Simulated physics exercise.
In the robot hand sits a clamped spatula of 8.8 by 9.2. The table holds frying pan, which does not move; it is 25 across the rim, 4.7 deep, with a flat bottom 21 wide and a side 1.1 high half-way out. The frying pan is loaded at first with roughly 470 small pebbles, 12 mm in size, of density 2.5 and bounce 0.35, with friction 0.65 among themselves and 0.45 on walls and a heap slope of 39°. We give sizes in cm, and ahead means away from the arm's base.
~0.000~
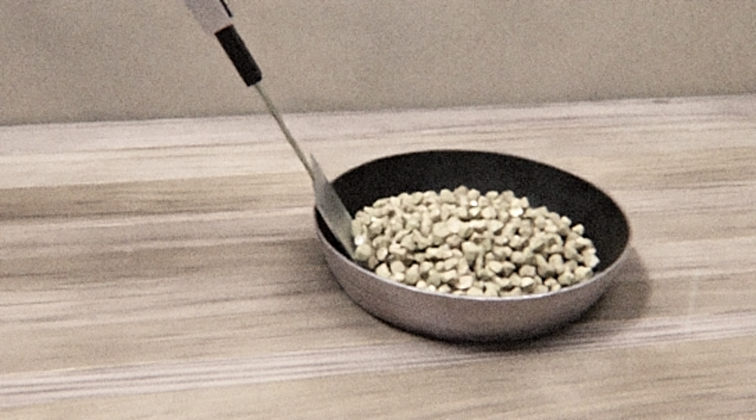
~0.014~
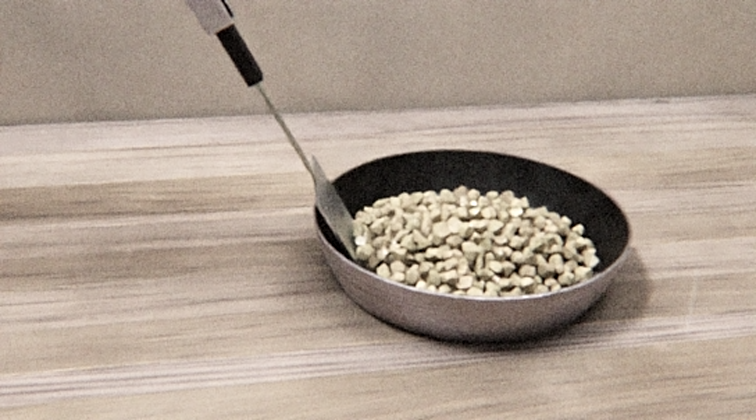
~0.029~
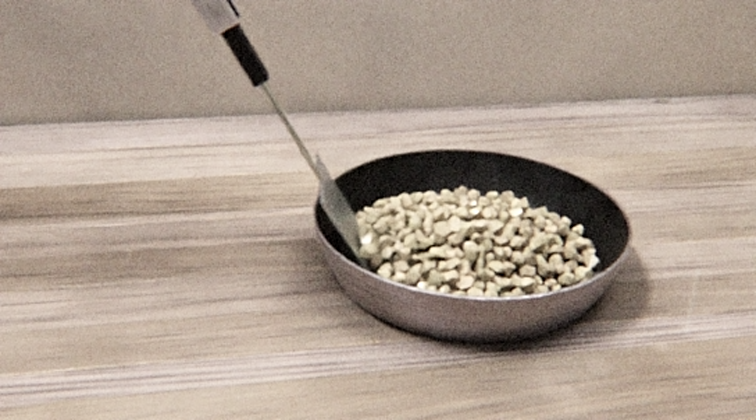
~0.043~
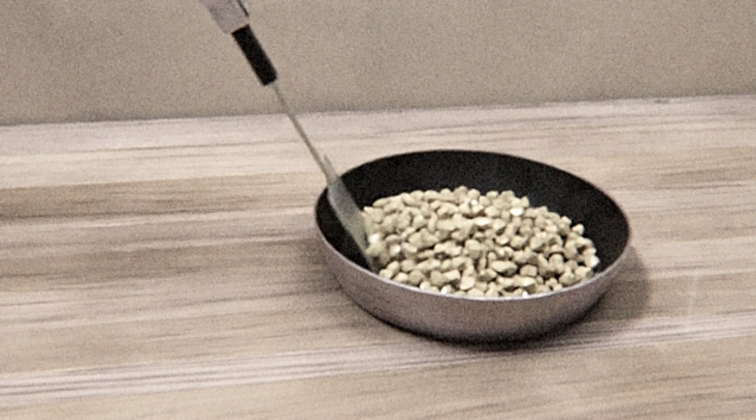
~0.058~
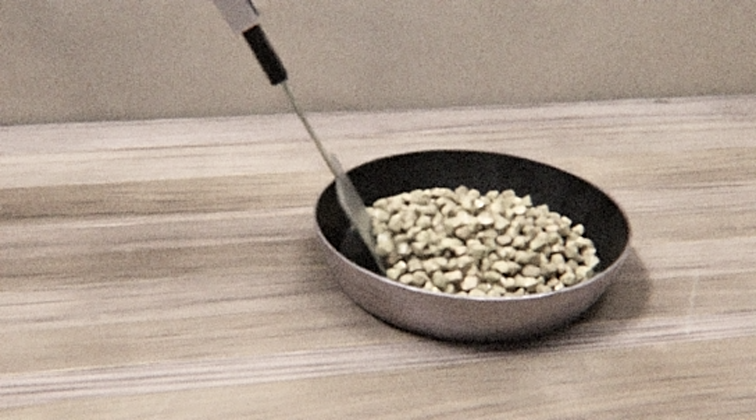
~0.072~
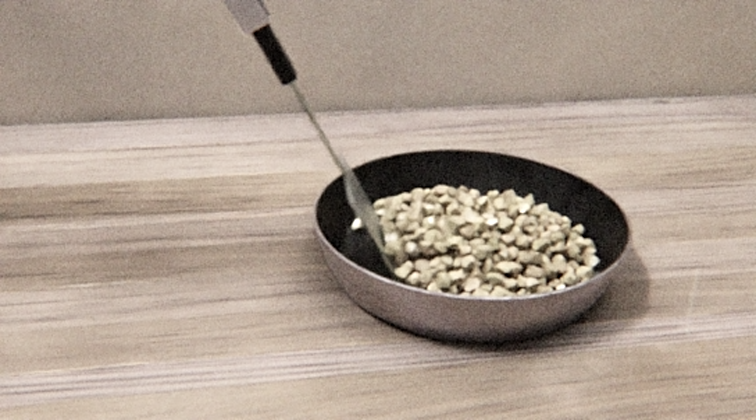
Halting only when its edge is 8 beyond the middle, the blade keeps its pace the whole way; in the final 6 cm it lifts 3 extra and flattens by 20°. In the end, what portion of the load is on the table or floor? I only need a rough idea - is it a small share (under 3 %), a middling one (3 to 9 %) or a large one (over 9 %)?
A middling one, 3 to 9 %.
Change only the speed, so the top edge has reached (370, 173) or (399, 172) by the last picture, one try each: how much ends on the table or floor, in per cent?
Near 15 per cent in the first try and near 25 per cent in the second.
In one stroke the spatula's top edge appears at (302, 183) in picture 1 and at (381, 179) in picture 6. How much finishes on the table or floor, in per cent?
Around 25 per cent finishes there.
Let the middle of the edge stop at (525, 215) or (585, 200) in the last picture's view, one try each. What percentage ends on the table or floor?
Close to 0 and close to 25 per cent, respectively.
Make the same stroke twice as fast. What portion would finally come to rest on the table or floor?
Estimated result: Some 20 %.
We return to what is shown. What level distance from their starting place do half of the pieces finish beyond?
I'd put it at close to 4 centimetres.
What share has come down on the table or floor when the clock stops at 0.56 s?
Around 4 %.
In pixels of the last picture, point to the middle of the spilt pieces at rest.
My best guess is near (625, 227).
After 0.19 s, sloping 64°, highest piece 4 above the table; 470 in the frying pan.
After 0.30 s, sloping 56°, highest piece 6 above the table; 470 in the frying pan.
After 0.56 s, sloping 44°, highest piece 7 above the table; 445 in the frying pan, 23 on the table or floor, 2 on the blade or in flight.
After 1.61 s, sloping 44°, highest piece 6 above the table; 443 in the frying pan, 27 on the table or floor.
At rest, 443 in the frying pan, 27 on the table or floor. That is 6 % on the table or floor.
